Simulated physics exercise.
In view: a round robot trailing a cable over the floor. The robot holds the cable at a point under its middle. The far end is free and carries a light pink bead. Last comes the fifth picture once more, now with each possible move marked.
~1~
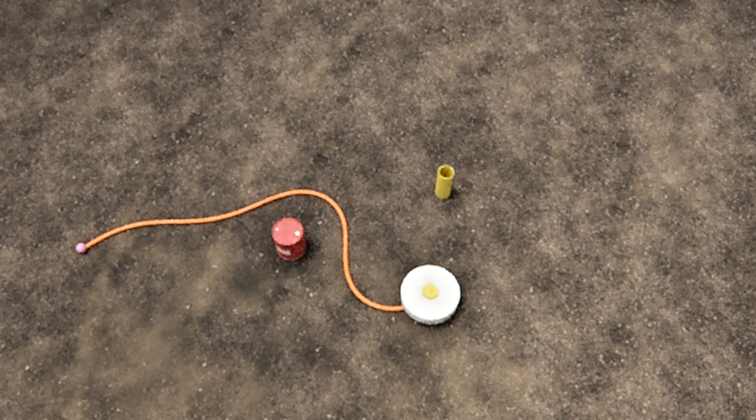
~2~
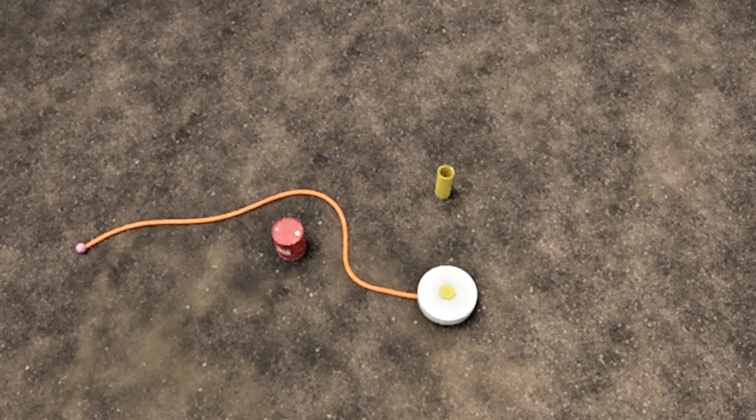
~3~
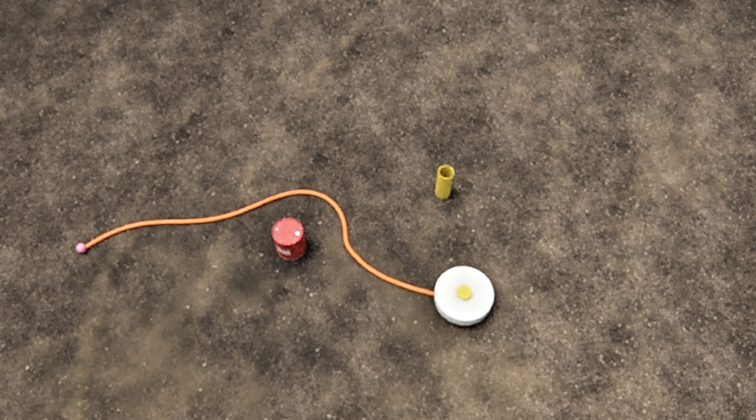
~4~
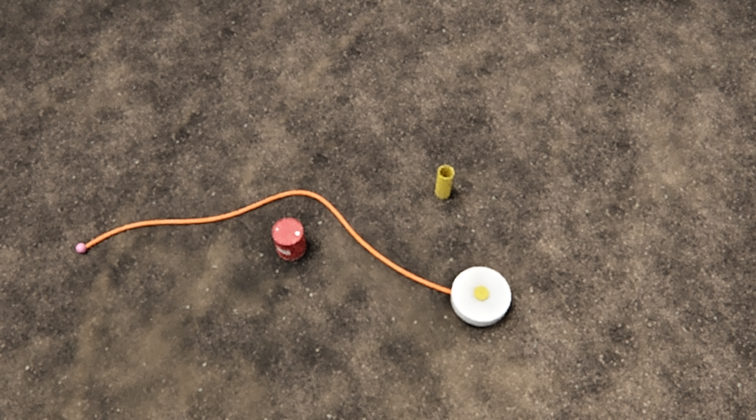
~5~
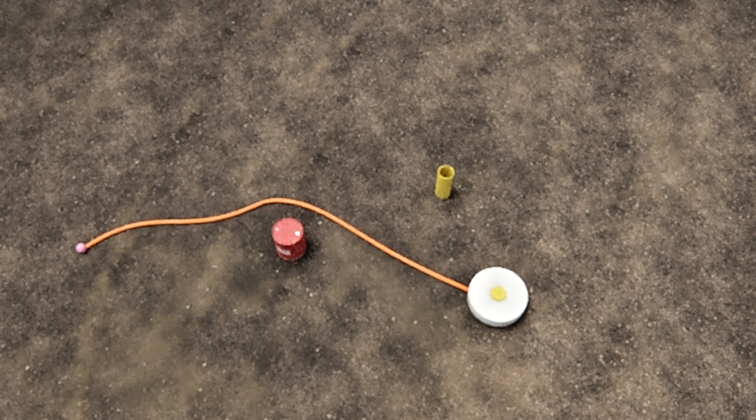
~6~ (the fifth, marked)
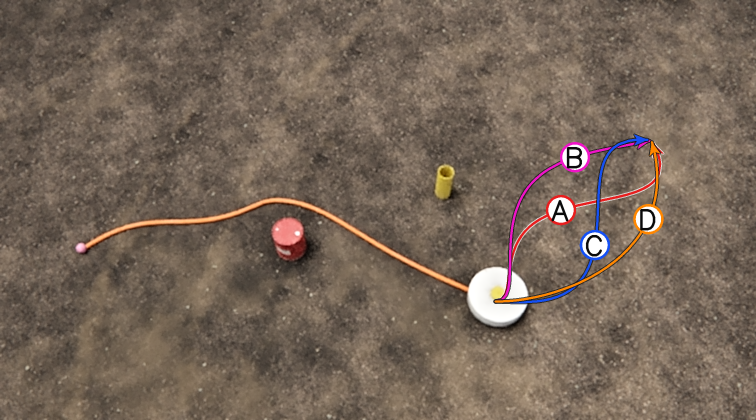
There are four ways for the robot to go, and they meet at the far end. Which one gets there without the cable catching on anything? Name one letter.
Line A does it.
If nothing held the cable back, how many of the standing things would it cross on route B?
One.
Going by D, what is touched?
The red keg.
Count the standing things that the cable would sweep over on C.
One.
On the copy, A from (495, 301) via (573, 207) to (653, 144); B from (495, 301) via (532, 183) to (650, 141); C from (495, 301) via (596, 234) to (647, 140); D from (495, 301) via (626, 251) to (652, 142).
On A. First, robot (544, 213), middle of the cable (320, 226), free end (101, 238).
Then, robot (642, 186), middle of the cable (424, 215), free end (208, 226).
Finally, robot (655, 135), middle of the cable (467, 208), free end (253, 224); nothing has been touched.
By contrast, B meets the yellow post; C meets the red keg; D meets the red keg.
